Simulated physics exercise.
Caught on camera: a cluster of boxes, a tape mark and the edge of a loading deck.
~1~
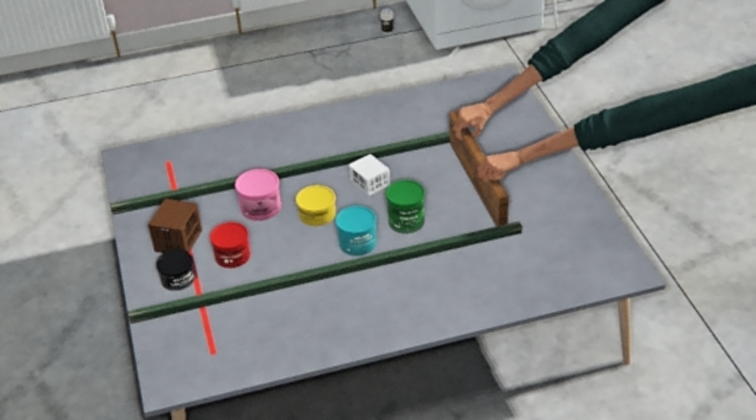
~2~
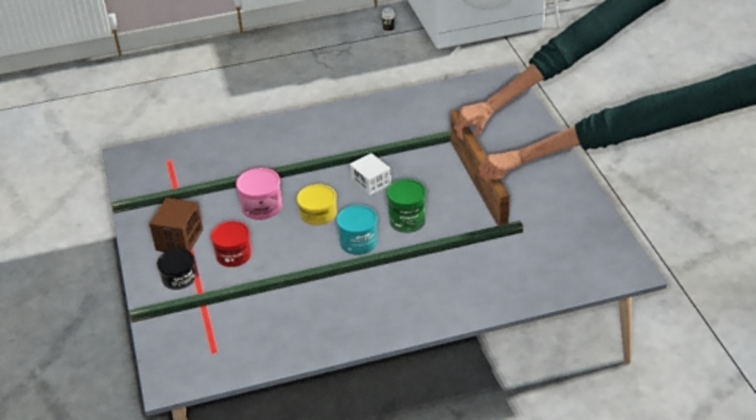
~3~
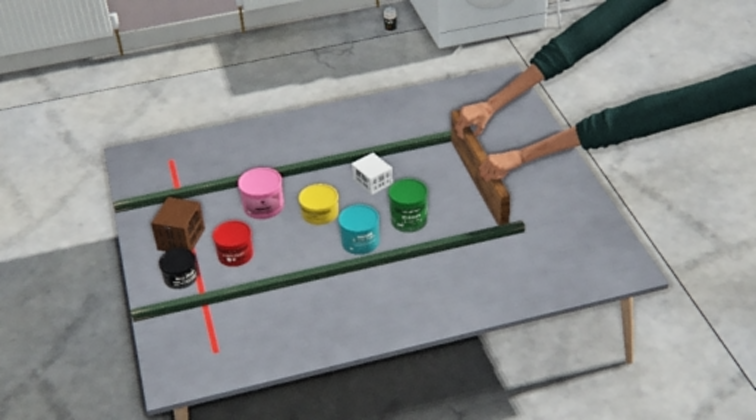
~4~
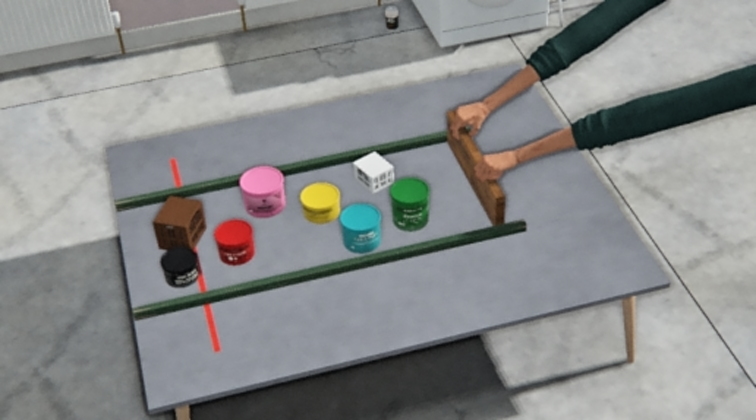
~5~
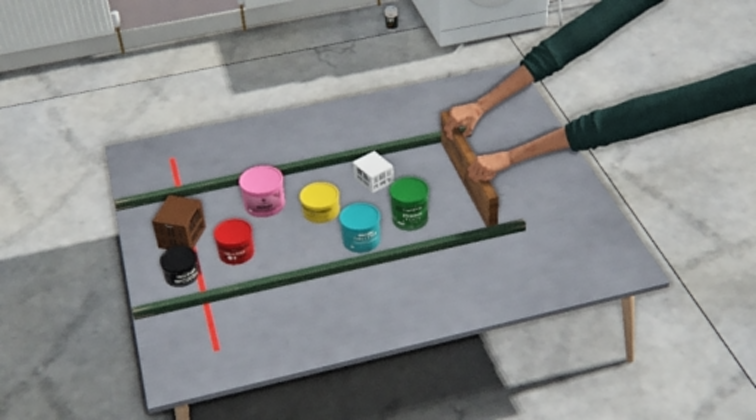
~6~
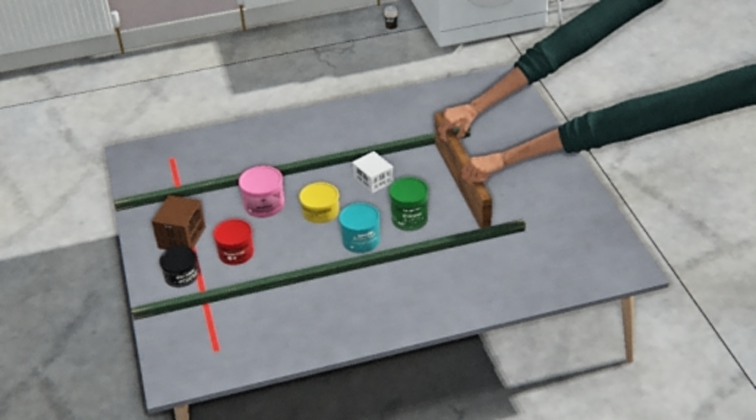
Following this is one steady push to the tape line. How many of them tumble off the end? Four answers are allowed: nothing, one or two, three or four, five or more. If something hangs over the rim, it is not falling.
Just one or two fall.
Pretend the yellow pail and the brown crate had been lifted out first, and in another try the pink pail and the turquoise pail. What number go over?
Counts - first: 0, second: 0.
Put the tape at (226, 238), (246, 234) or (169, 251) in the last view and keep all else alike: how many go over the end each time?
Tallies in the order given: 0, 0, 4.
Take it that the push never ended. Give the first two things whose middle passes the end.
The black pail first, the brown crate second.
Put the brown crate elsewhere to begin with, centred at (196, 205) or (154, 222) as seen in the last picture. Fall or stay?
Well, in both cases in turn, the brown crate does not stay and then does not stay.
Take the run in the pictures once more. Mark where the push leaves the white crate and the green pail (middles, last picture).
(170, 207) and (173, 248), roughly.
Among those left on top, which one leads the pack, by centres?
Answer: The brown crate.
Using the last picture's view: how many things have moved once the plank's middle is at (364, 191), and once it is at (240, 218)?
It comes to 3 for the first spot, 8 for the other.
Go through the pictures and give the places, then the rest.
In the first picture, black pail (176, 271); brown crate (176, 228); red pail (231, 246); plank (477, 169); tape (188, 249).
In the second picture, brown crate (177, 227); green pail (407, 207).
In the third picture, red pail (234, 244); yellow pail (319, 205).
In the fourth picture, black pail (180, 268); white crate (374, 173).
In the fifth picture, brown crate (180, 224); plank (468, 169).
In the sixth picture, black pail (180, 267); brown crate (179, 225); red pail (234, 242); plank (462, 170); tape (192, 246).
Soon after, none off yet; black pail at rest near (180, 267); brown crate at rest near (179, 225); red pail at rest near (234, 242).
By the end, the number that fall off is one or two; fallen, black pail.
